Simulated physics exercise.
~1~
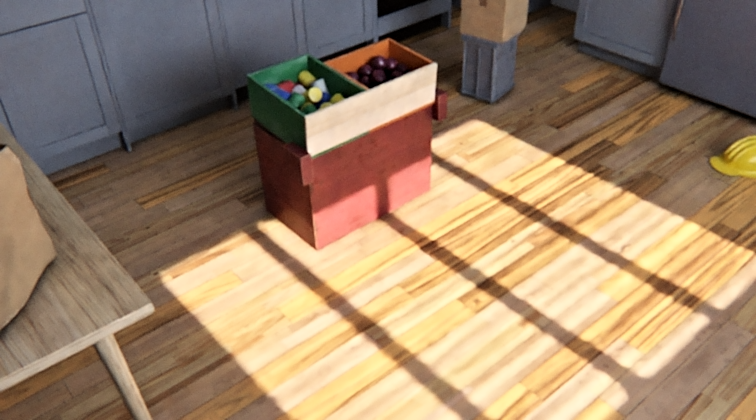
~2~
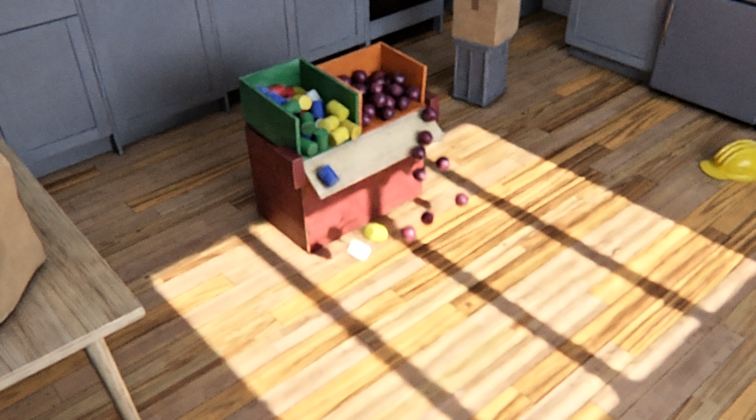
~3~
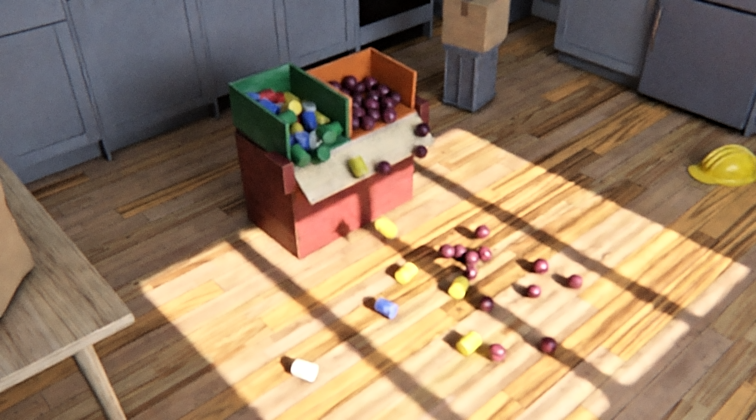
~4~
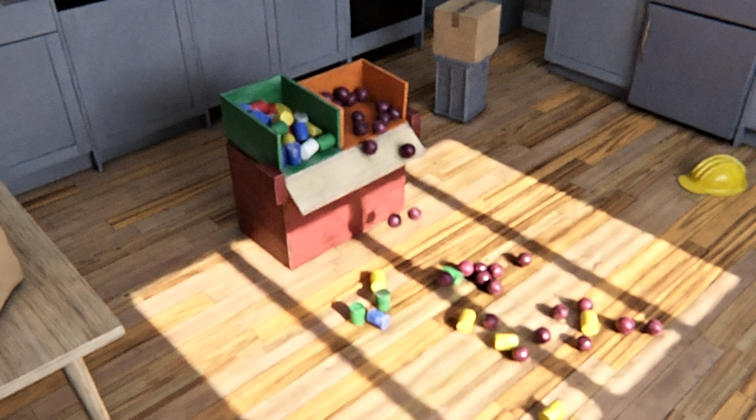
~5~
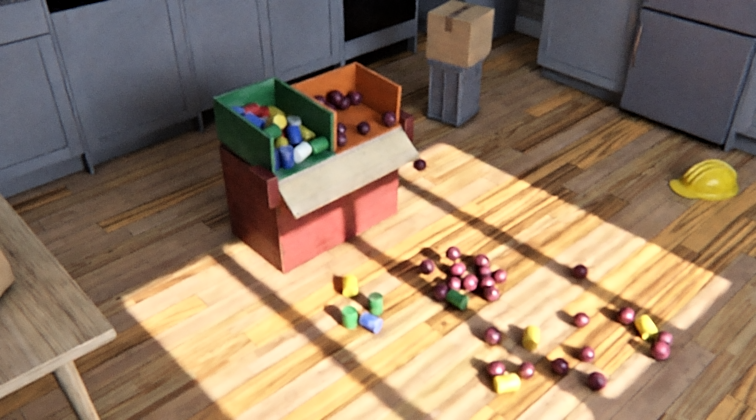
Front flap dropping on green and orange bins, spilling coloured jars and most of the red onions across a sunlit wooden floor.
